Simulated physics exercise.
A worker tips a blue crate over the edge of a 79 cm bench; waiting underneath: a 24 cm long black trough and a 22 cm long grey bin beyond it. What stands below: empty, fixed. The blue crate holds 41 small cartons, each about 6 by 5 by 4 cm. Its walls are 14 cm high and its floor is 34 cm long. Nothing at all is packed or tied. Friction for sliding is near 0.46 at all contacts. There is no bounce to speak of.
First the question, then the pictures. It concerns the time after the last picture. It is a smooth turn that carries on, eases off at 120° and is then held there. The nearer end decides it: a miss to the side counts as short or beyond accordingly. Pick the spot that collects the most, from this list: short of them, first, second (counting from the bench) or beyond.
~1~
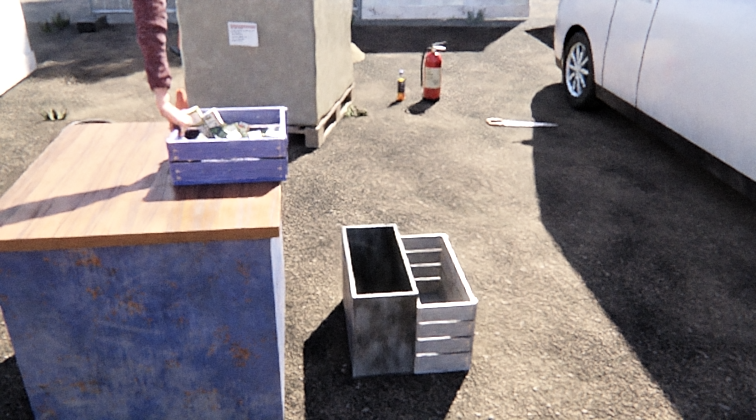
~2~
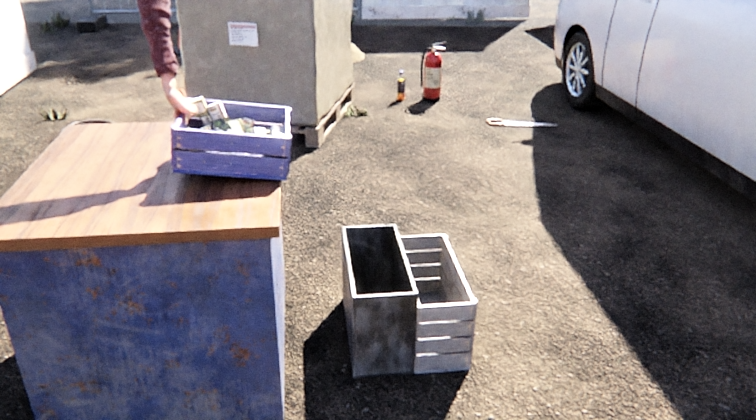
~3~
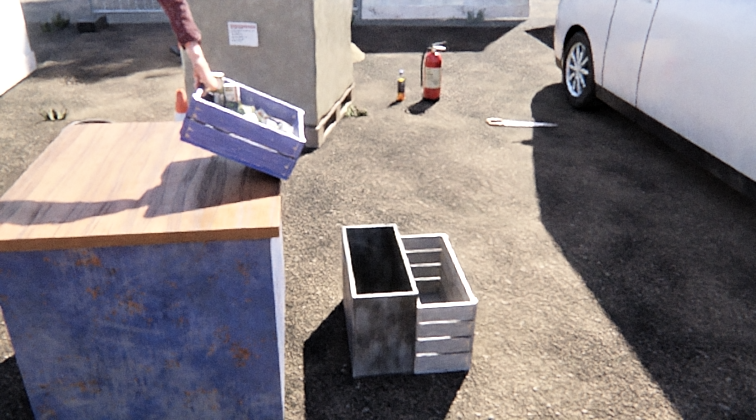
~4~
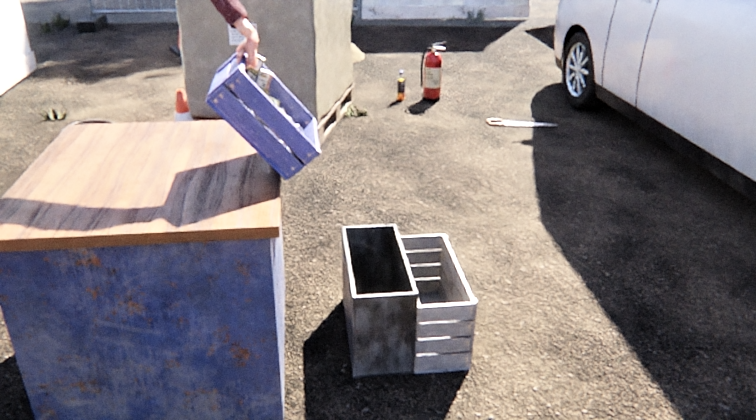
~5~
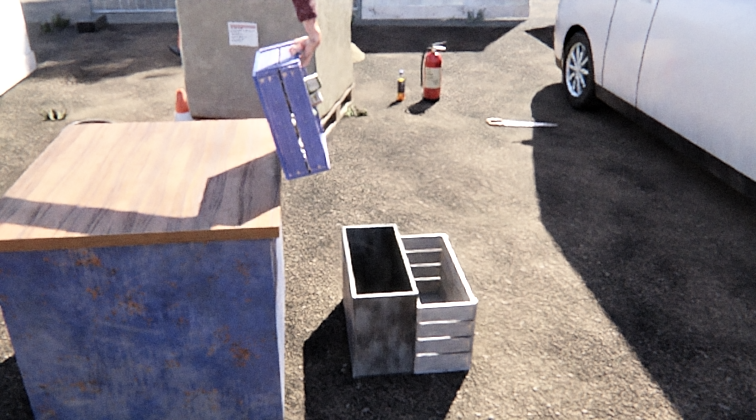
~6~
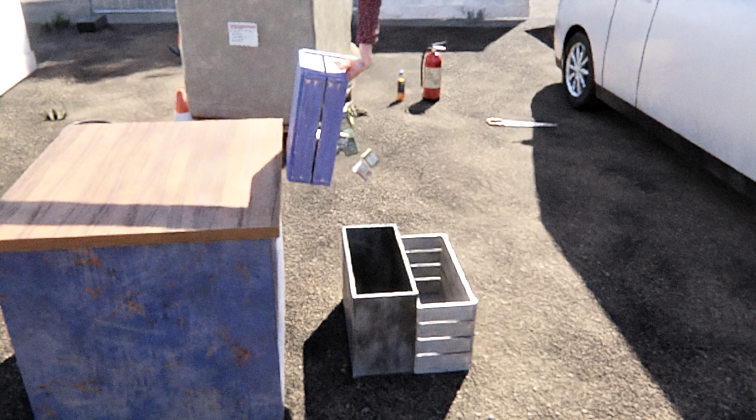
The spot is nearer.
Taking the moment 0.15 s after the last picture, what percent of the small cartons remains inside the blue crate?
Still in there: Some 55 per cent.
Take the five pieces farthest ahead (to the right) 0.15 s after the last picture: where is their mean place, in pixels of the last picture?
At about (396, 236).
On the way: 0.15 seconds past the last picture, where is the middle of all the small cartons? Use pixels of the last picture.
Around (340, 164).
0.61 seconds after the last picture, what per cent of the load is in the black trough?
Share at that moment: About 70 %.
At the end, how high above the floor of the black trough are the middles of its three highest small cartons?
About 14 cm.
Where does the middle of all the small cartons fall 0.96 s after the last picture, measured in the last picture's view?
Centre: Approx. (381, 328).
Then, 0.15 s after the last picture, tilt 115°; 22 still in the blue crate, 1 in the black trough, 1 in the grey bin and 17 in the air.
Then, 0.35 s after the last picture, tilt 120°; 10 still in the blue crate, 19 in the black trough, 4 in the grey bin and 8 in the air.
Then, 0.61 s after the last picture, tilt 120°; 2 still in the blue crate, 29 in the black trough, 5 in the grey bin and 5 in the air.
When it is over (0.96 s after the last picture), 36 in the black trough and 5 in the grey bin.
